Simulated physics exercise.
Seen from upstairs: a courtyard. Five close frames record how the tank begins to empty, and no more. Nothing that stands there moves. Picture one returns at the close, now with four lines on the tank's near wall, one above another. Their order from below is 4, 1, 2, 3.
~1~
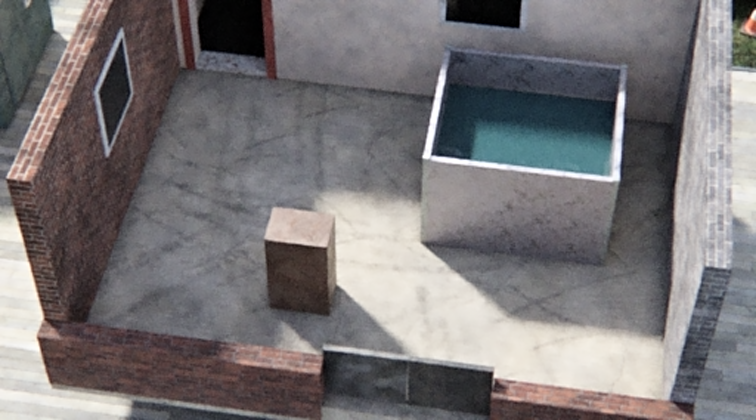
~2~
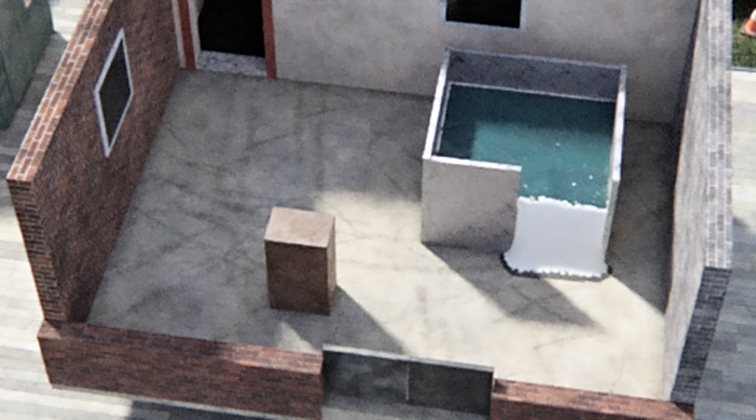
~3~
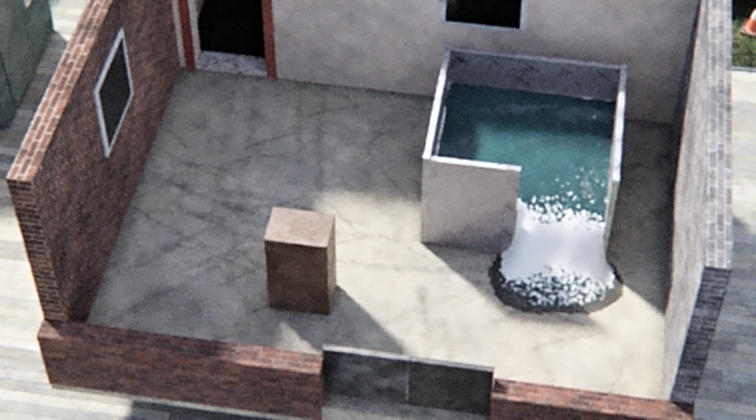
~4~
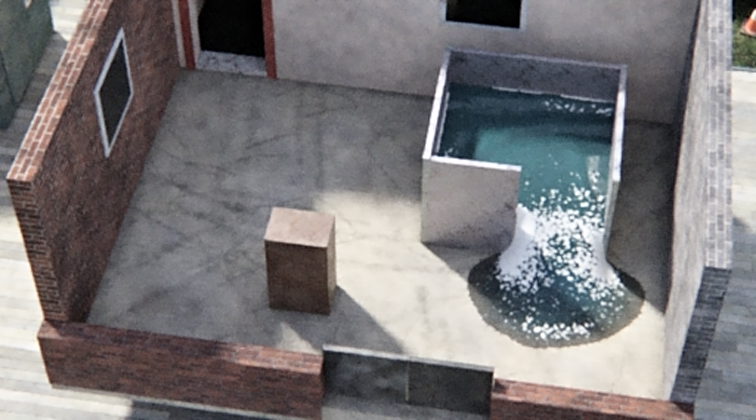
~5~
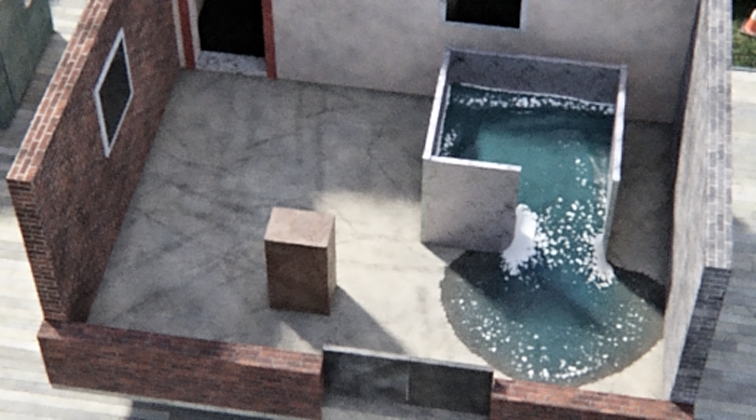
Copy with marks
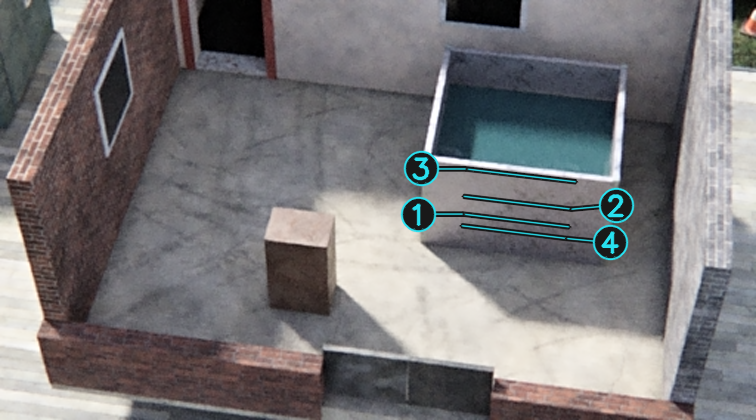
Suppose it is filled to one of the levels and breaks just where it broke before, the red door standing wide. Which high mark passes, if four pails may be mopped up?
1.
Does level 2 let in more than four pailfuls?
Yes, it does.
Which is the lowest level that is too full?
2.
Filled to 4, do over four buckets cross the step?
No, not at all.
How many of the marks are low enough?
Two of them.
On the marked copy, 1 at (515, 220); 2 at (517, 202); 3 at (520, 175); 4 at (514, 232); from the bottom up 4, 1, 2, 3.
For level 1, a splash gets over, under a bucket.
For level 2, about 10 bucketfuls get in.
For level 3, dozens of bucketfuls pour in.
For level 4, nothing gets over.
